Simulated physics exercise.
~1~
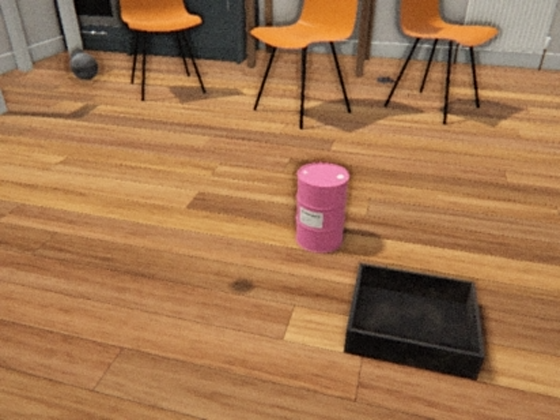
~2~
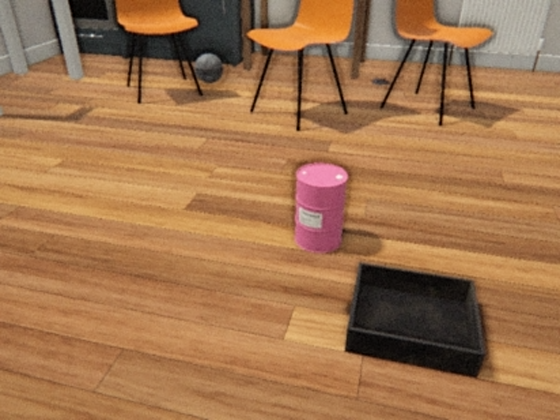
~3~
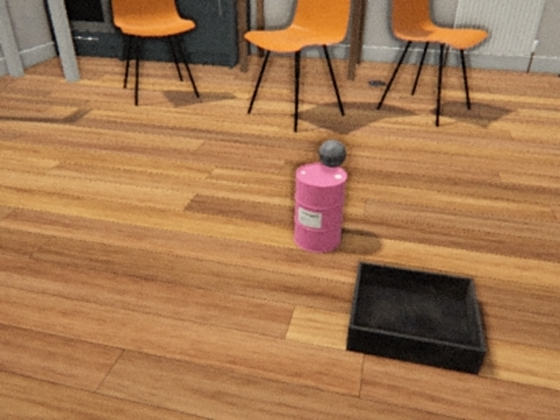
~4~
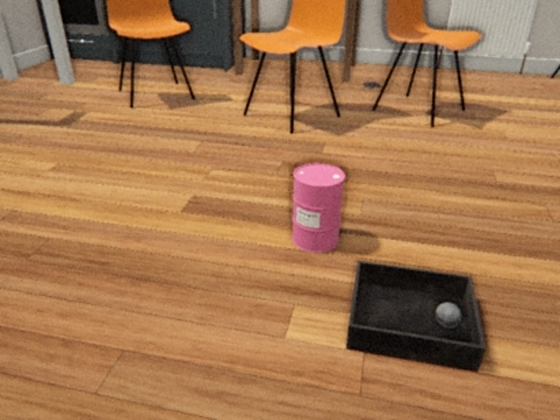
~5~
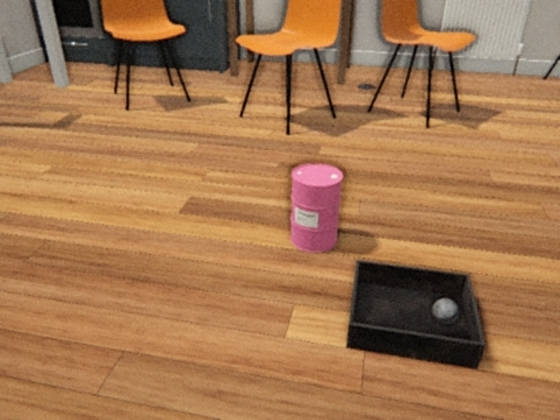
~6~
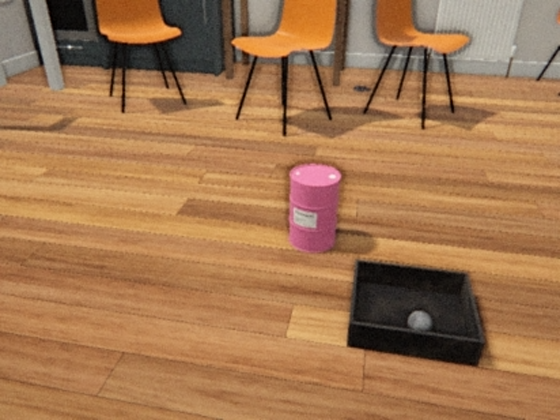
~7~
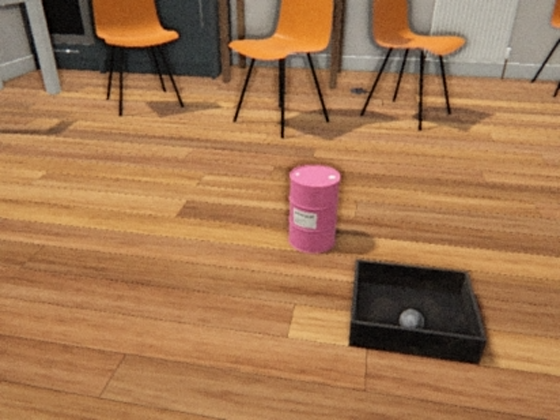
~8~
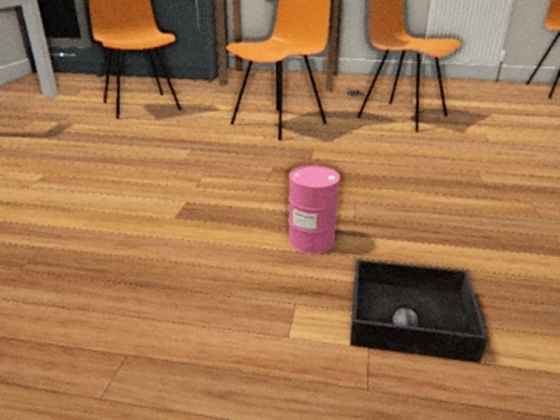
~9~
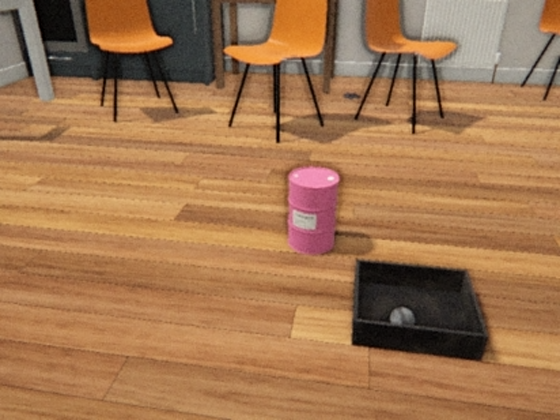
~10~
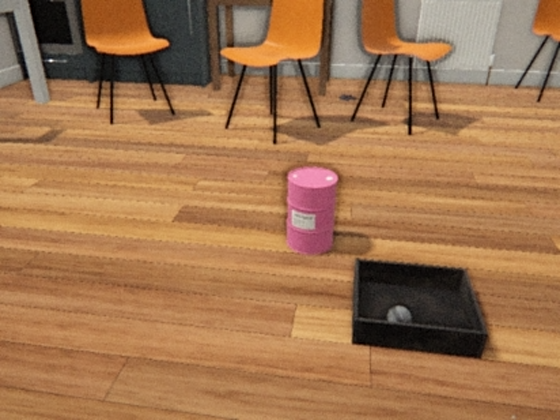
A grey ball flies over a pink canister into a black box and stays inside.
